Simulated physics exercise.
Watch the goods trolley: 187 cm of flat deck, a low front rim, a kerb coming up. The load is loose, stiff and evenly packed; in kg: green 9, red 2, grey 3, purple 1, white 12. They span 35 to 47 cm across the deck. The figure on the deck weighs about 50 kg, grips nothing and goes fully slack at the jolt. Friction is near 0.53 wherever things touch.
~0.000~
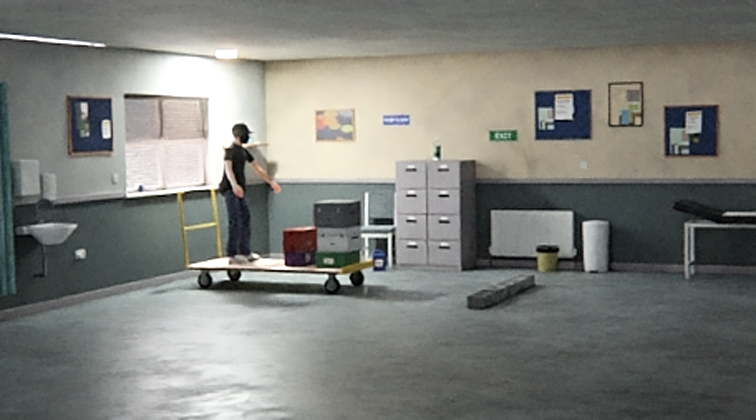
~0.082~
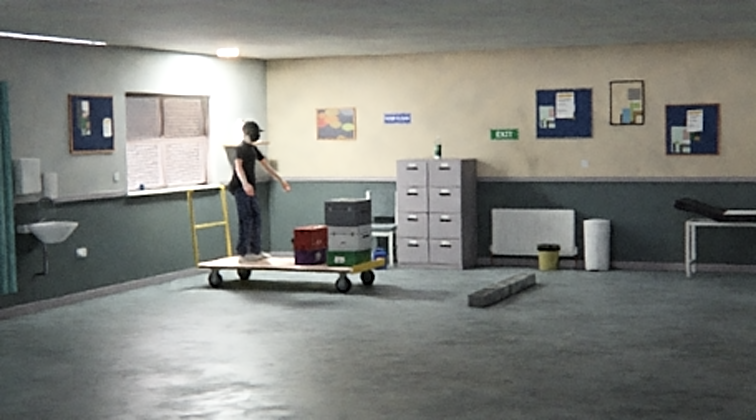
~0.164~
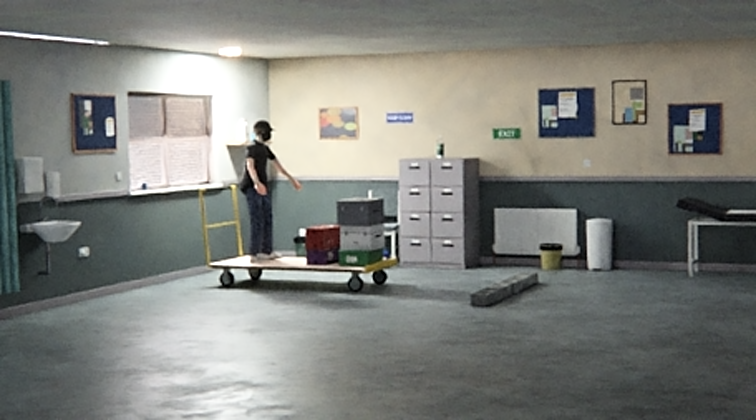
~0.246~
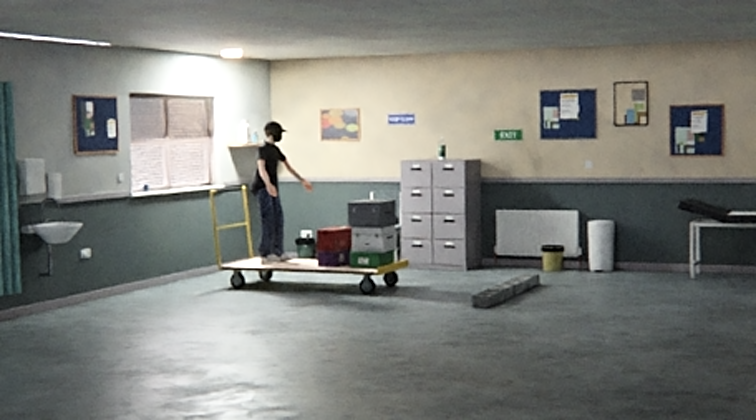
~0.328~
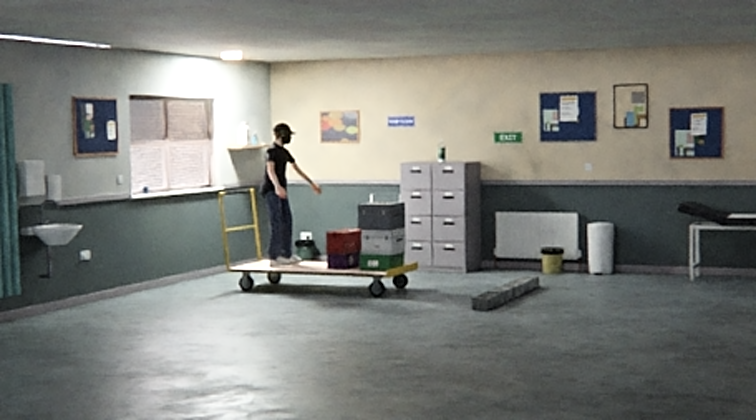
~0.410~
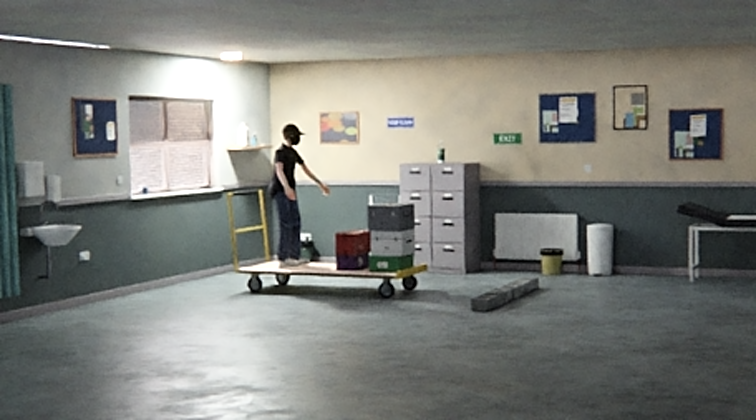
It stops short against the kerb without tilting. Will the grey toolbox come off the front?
The grey toolbox goes over the front rim at this speed.
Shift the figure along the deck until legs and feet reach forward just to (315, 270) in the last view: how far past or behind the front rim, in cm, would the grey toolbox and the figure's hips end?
Then grey 70 past, hips 100 behind.
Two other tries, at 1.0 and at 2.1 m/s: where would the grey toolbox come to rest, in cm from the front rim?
About 10 cm behind and 110 cm past.
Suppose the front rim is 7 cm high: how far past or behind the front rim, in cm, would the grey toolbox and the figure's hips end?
In that case grey 70 past, hips 110 behind.
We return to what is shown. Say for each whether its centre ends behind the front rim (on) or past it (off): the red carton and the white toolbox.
In the end: Red on, white off.
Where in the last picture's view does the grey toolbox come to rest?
At about (573, 279).
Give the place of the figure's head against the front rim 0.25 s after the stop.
About 100 cm behind the rim.
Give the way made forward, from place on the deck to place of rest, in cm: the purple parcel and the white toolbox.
Forward: Purple 15, white 55.
The wheels strike at 1.13 s.
After 1.38 s the grey toolbox is 3 cm past the rim, tilted 15°, near (509, 219) in the last picture's view.
After 1.68 s the grey toolbox is 37 cm past the rim, tilted 70°, near (542, 247) in the last picture's view.
After 2.13 s the grey toolbox is 68 cm past the rim, tilted 130°, near (573, 279) in the last picture's view.
At rest, 3.9 s, past the rim, grey toolbox and white toolbox; behind it, green tote, red carton, purple parcel and the figure's hips.
